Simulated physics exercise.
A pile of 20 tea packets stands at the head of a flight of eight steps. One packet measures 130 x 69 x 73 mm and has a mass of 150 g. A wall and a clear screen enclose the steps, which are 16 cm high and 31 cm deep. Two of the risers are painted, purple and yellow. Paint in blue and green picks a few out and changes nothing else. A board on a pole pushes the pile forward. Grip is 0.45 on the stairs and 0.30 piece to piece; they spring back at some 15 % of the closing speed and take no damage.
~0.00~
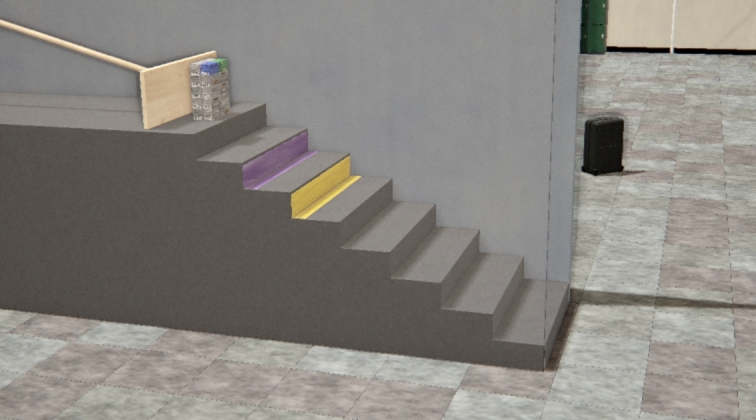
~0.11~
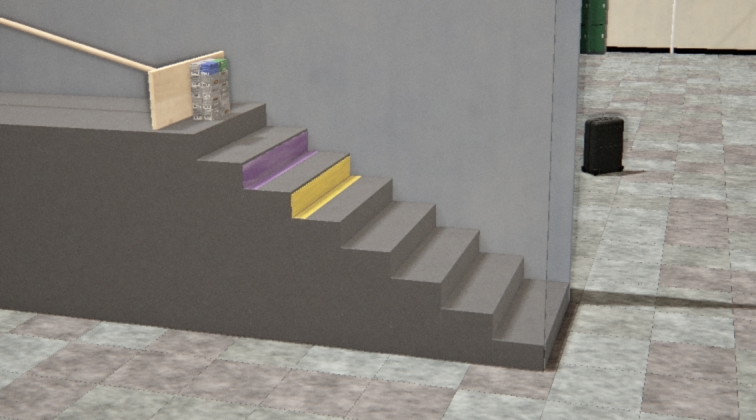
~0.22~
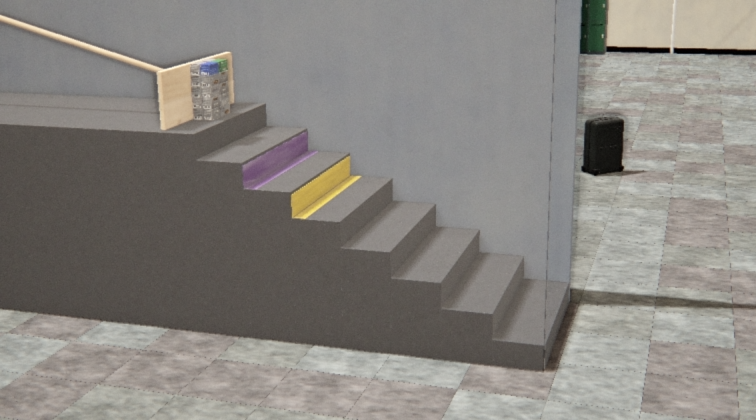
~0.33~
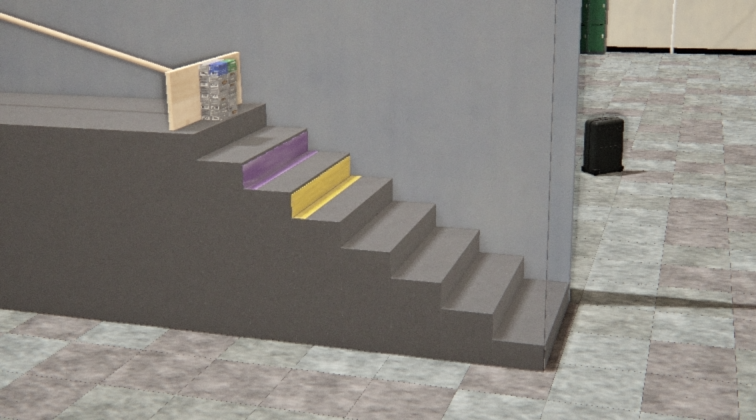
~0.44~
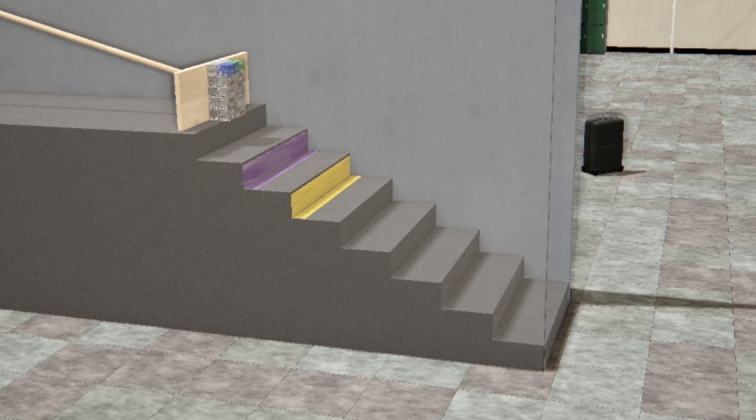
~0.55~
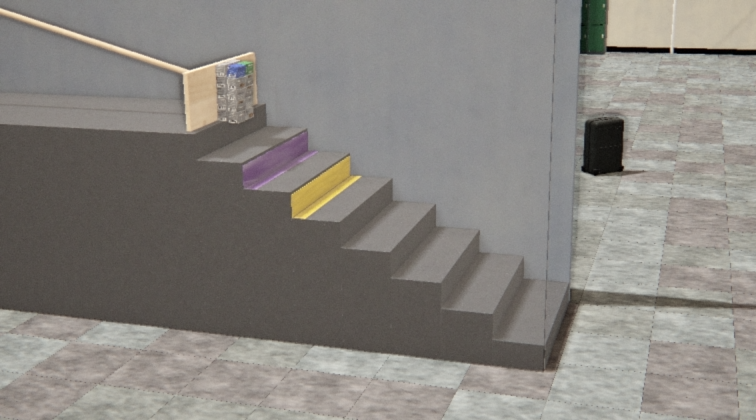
A wooden board on a pole slid right along the top of some gray steps, meeting a small stack of clear packets with blue and green ones on top and pushing it toward the edge.
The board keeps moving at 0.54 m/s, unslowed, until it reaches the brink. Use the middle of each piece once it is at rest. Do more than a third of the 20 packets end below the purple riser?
The fraction passes one third.
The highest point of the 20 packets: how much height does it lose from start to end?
38 cm.
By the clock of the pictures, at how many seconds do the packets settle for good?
I'd say around 3.0 seconds.
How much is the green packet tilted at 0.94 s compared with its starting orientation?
Close to 50° of tilt compared with the start.
After 0.66 s, none of the 20 packets below the purple riser, 20 disturbed; blue packet leaning 16°, 11 cm lower; green packet leaning 8°, 12 cm lower.
After 0.94 s, 6 of the 20 packets below the purple riser; blue packet leaning 48°, 26 cm lower; green packet leaning 48°, 28 cm lower.
After 1.48 s, 12 of the 20 packets below the purple riser; blue packet on its side; green packet leaning 55°, 88 cm lower.
At rest (3.1 s), 12 of the 20 packets below the purple riser; blue packet upside down; green packet on its side. That is 60 per cent. As the last picture would show them, middles, blue packet near (329, 192), green packet near (421, 201).
